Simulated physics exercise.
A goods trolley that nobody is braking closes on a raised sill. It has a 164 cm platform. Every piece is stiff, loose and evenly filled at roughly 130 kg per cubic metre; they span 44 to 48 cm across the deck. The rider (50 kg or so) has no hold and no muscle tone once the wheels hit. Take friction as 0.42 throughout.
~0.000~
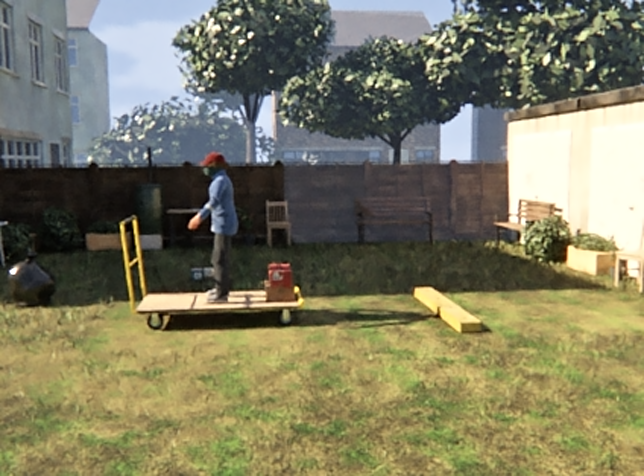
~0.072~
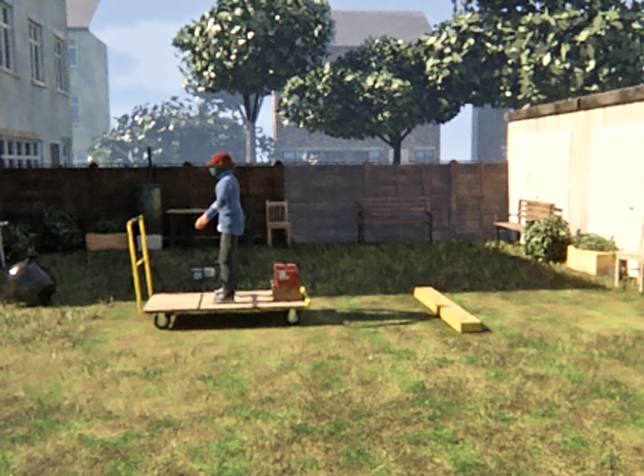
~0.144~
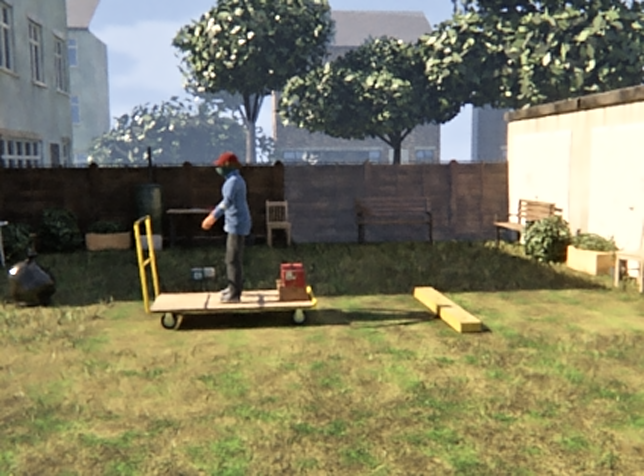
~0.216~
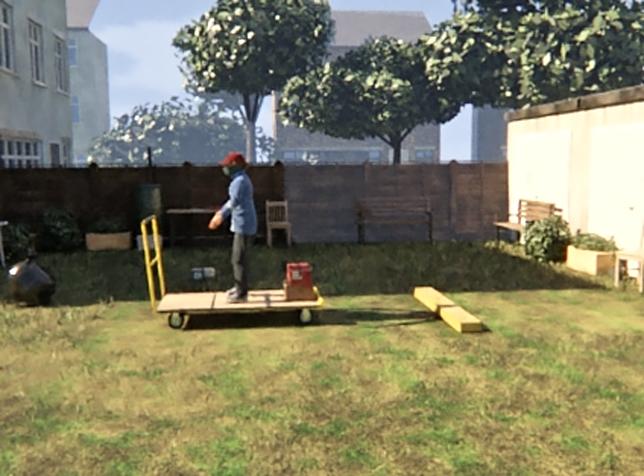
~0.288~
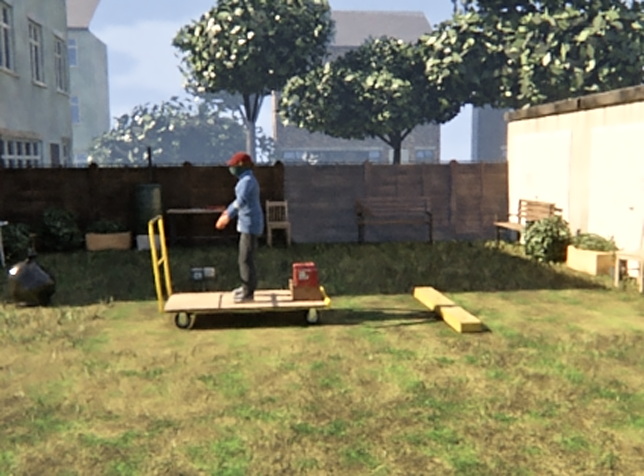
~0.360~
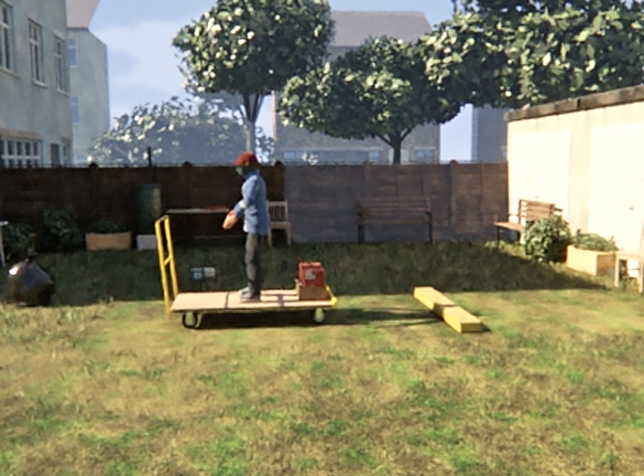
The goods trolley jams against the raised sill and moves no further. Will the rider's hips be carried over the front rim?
The rider's hips stay over the deck at this speed.
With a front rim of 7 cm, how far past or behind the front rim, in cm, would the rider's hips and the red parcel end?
Then hips 10 behind, red 50 past.
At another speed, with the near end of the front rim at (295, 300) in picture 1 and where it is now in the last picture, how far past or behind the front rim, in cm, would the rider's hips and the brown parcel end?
In that case hips 0 past, brown 20 behind.
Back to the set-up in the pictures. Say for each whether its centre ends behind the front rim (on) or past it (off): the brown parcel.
In the end: Brown on.
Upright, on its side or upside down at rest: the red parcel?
At rest: Red upside down.
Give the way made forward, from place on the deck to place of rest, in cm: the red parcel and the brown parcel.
Red 80, brown 5.
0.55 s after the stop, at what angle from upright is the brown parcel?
About 0°.
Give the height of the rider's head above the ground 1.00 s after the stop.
Some 40 cm up.
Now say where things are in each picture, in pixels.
The first frame shows hips (226, 222), brown parcel (280, 291), rim corner (302, 305); 157 cm short of the stop.
The second frame shows hips (232, 222), brown parcel (286, 291), rim corner (309, 305); 150 cm short of the stop.
The third frame shows hips (239, 222), brown parcel (292, 291), rim corner (315, 305); 143 cm short of the stop.
The fourth frame shows hips (245, 221), brown parcel (299, 290), rim corner (322, 305); 137 cm short of the stop.
The fifth frame shows hips (252, 221), brown parcel (305, 290), rim corner (329, 304); 130 cm short of the stop.
The sixth frame shows hips (258, 221), brown parcel (311, 290), rim corner (335, 304); 123 cm short of the stop. Speed about 0.9 m/s.
Impact comes at 1.65 s.
After 1.90 s the rider's hips are 45 cm behind the rim, near (403, 231) in the last picture's view.
After 2.20 s the rider's hips are 16 cm behind the rim, near (429, 259) in the last picture's view.
After 2.65 s the rider's hips are 10 cm behind the rim, near (434, 274) in the last picture's view.
At rest, 3.9 s, past the rim, red parcel; behind it, brown parcel and the rider's hips.
